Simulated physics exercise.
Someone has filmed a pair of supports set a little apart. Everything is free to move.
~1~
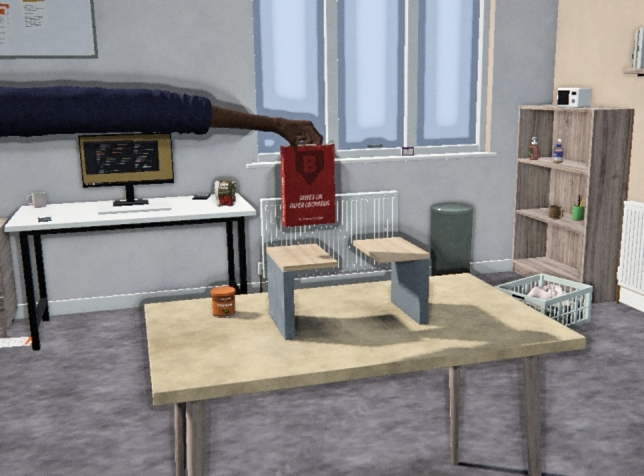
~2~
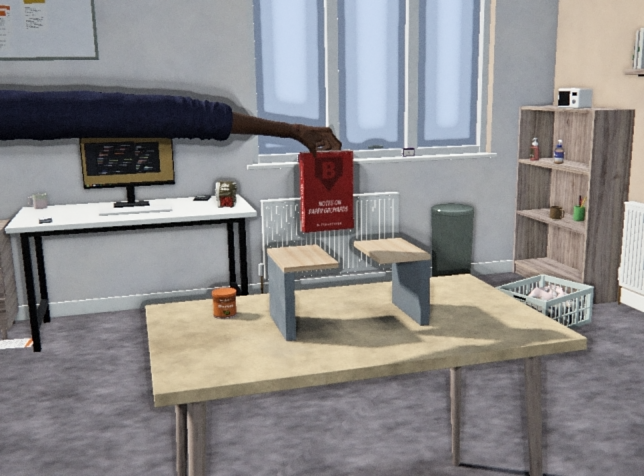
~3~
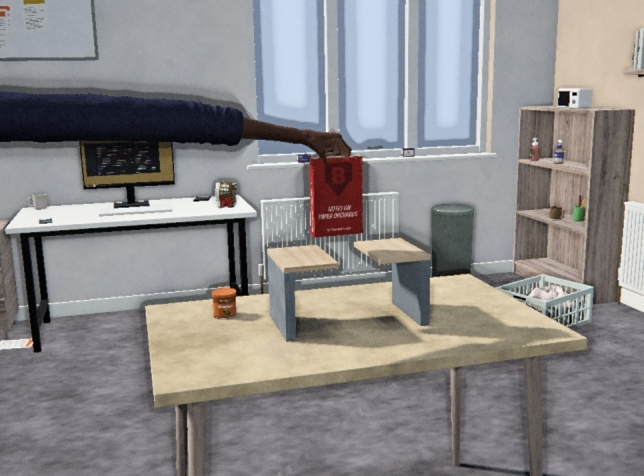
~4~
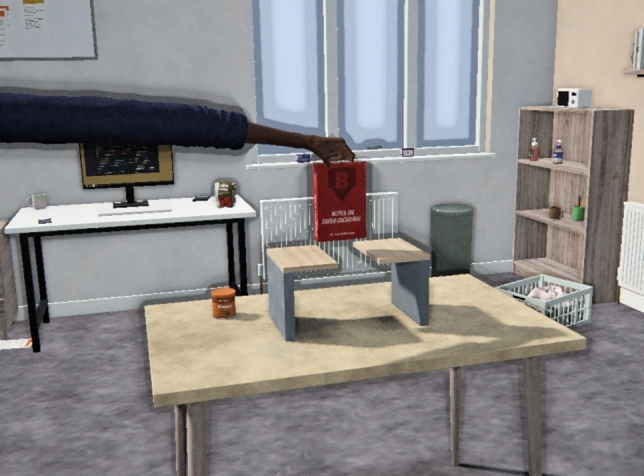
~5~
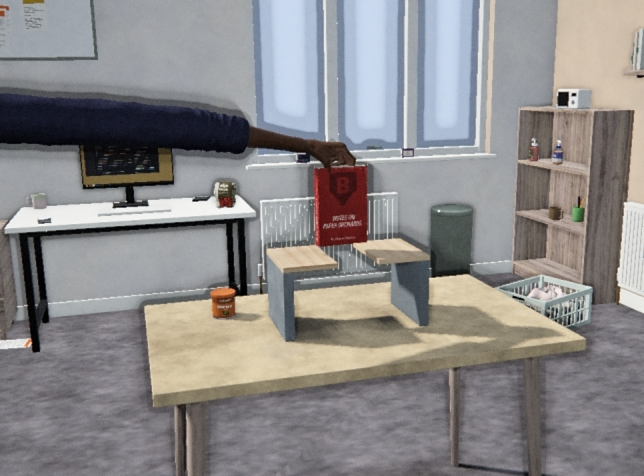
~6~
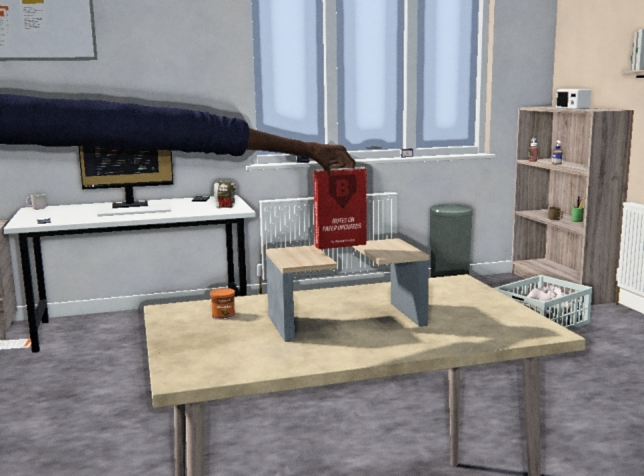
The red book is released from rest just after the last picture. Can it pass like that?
The book is caught.
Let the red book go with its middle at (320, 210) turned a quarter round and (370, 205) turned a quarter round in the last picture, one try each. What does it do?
First try: It is caught; second try: It lodges.
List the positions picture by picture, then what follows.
On its way; red book (308, 185); orange tin (224, 302), in the first picture.
On its way; red book (327, 191); orange tin (225, 303), in the second picture.
On its way; red book (337, 196); orange tin (225, 304), in the third picture.
On its way; red book (340, 201); orange tin (224, 304), in the fourth picture.
On its way; red book (341, 205); orange tin (224, 304), in the fifth picture.
Held still over the gap; red book (341, 208); orange tin (223, 304), in the sixth picture.
Then, 0.20 s on from there, red book shifted a little near (341, 214).
Then, 0.30 s on from there, red book resting near (341, 214).
In the end, both unmoved. At the end, from the last picture's camera, red book near (341, 214). The book lodges.
